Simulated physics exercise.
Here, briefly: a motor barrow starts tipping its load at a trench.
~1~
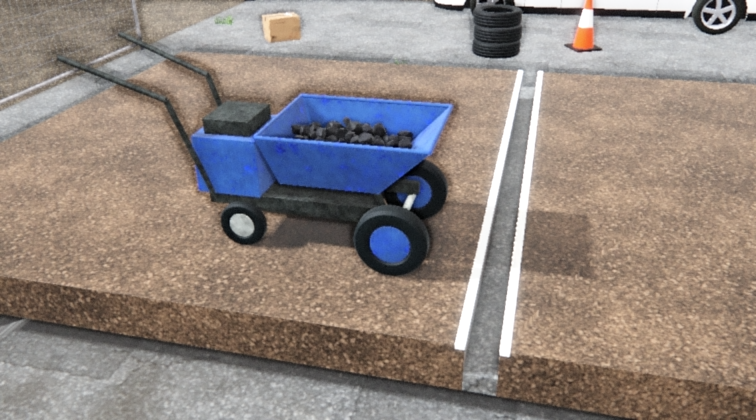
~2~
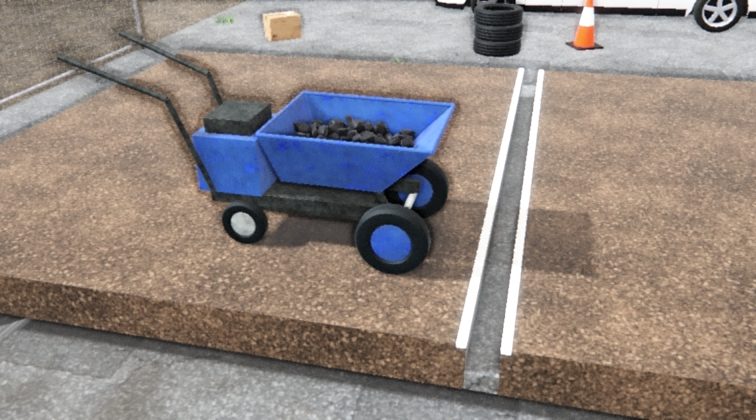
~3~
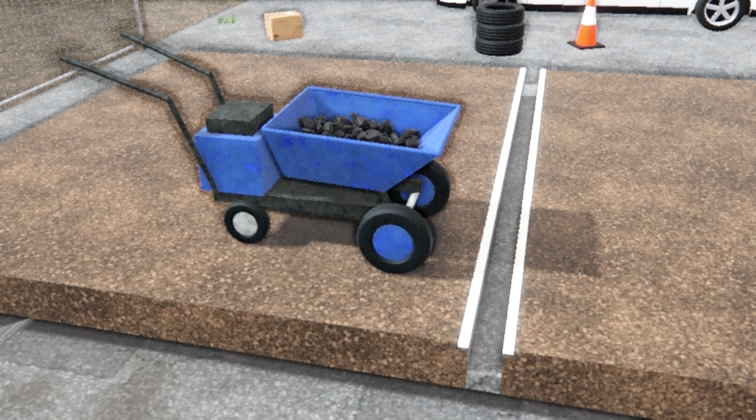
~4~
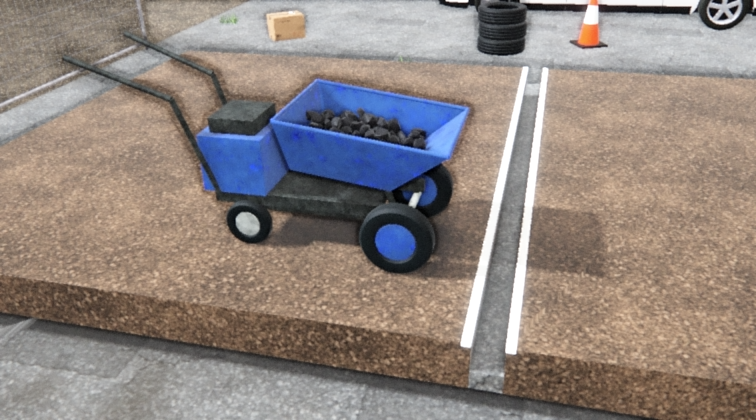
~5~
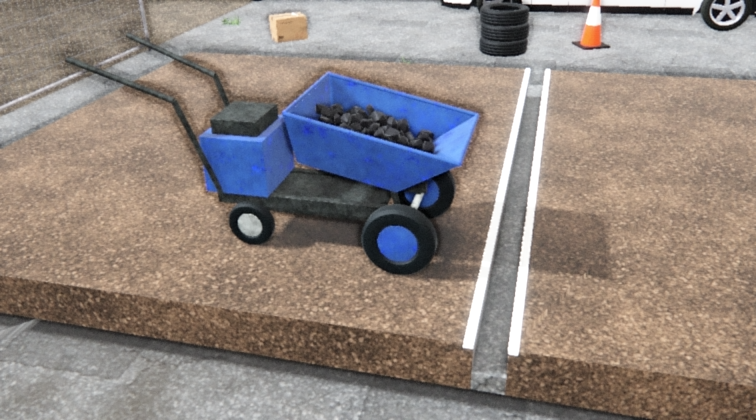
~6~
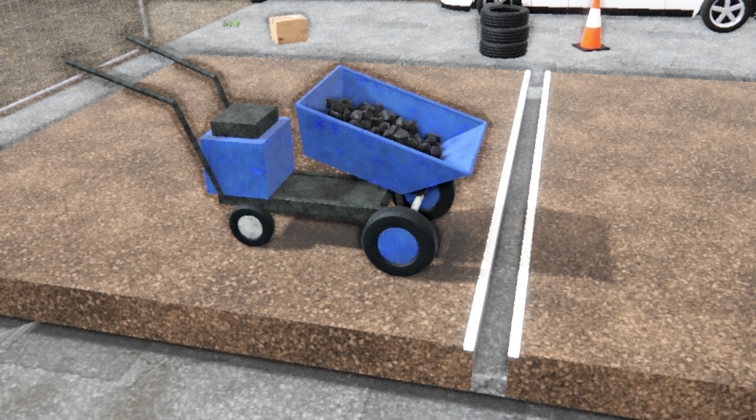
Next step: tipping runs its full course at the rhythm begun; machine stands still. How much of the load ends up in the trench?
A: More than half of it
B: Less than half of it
B, less than half of it.
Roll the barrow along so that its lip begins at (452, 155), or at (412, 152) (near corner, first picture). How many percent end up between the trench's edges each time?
First try: Around 0 %; second try: Around 60 %.
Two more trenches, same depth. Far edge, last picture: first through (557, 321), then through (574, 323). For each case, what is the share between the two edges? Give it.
I'd expect close to 90 in a hundred and then close to 100 in a hundred.
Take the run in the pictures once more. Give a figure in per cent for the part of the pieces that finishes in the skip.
It comes out at some 15 in a hundred.
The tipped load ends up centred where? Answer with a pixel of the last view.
Close to (550, 256).
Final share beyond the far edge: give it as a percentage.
Share of load: Near 70 %.
Shortly afterwards, skip tipped steeply; the whole lot in the skip.
Next, skip tipped right over; the bulk in the skip; only a few in or heaped over the trench; near a quarter beyond it; only a few falling.
Some moments later, skip tipped right over; near a quarter in the skip; a little in or heaped over the trench; near two thirds beyond it.
In the end, skip tipped right over; a little in the skip; a little in or heaped over the trench; near two thirds beyond it.
